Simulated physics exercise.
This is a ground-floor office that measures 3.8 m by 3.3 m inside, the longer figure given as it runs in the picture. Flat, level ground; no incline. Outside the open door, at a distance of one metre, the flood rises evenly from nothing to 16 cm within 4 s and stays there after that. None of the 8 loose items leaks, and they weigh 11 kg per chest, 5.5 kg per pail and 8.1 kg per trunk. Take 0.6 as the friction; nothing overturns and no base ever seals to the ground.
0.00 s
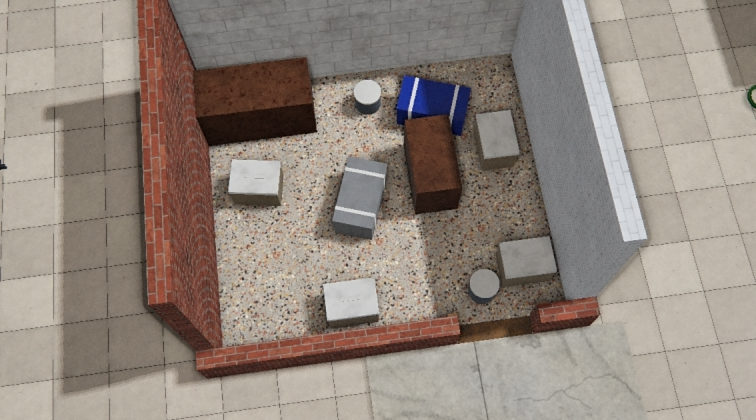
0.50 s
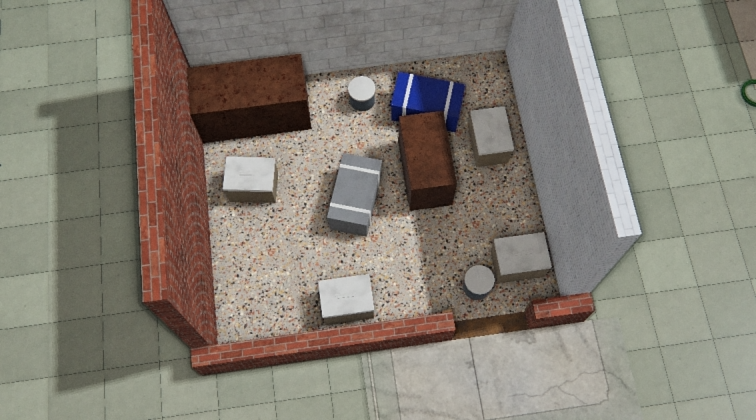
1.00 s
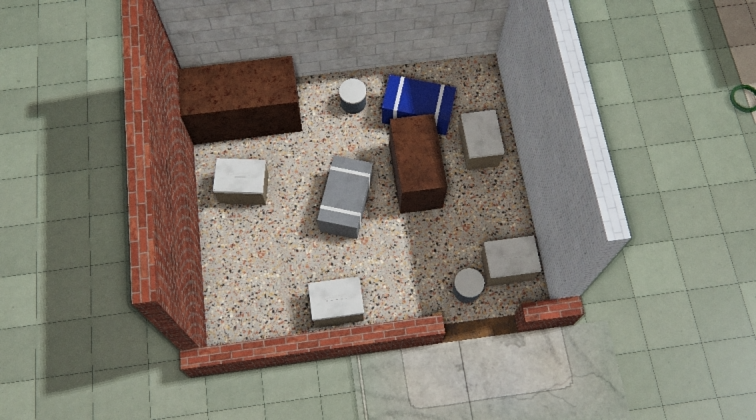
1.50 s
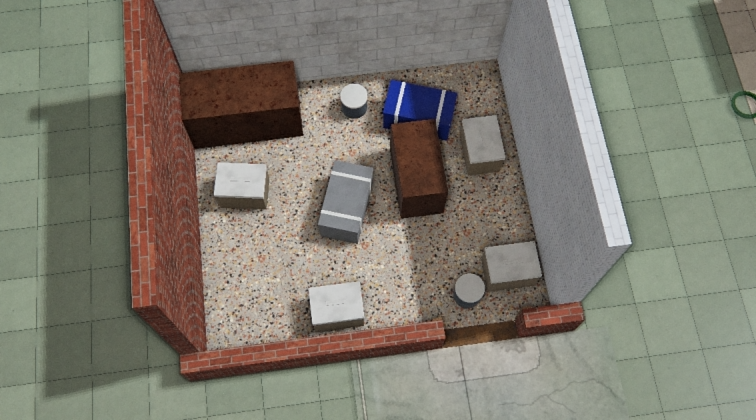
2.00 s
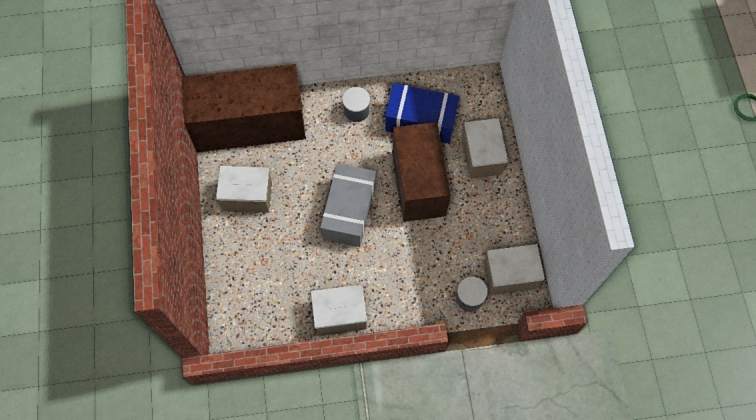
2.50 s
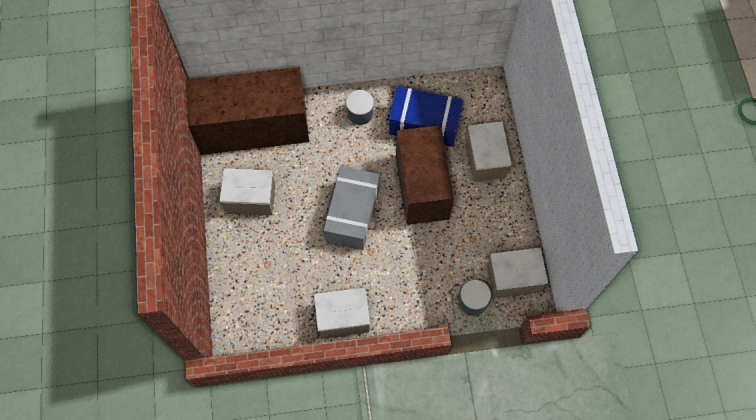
A roofless room with scattered blocks and a blue trunk shifts slightly in view.
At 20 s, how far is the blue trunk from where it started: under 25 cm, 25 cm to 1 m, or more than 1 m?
Watching it, I'd expect a big movement overall.
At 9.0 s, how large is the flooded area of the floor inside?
Roughly 10.5 m2 of it is wet.
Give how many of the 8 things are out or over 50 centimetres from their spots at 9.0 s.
The number I get is 4.
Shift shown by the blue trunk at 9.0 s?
About 50 cm out of place.
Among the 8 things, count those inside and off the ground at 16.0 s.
8 of them.
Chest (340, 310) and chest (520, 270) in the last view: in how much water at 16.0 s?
Some 9 cm at the first, some 10 cm at the second.
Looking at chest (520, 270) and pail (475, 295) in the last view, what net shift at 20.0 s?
One is off by 200 cm, the other by 250 cm, in the order asked.
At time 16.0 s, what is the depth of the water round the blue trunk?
I'd put it at about 8 cm.
After 4.0 s the blue trunk is near (426, 109), 0.0 m from its start, aground; 0 afloat.
After 9.0 s the blue trunk is near (400, 81), 0.5 m from its start, afloat; 3 afloat.
After 16.0 s the blue trunk is near (361, 202), 1.4 m from its start, afloat; 8 afloat.
After 20.0 s the blue trunk is near (329, 280), 2.4 m from its start, afloat; 8 afloat.
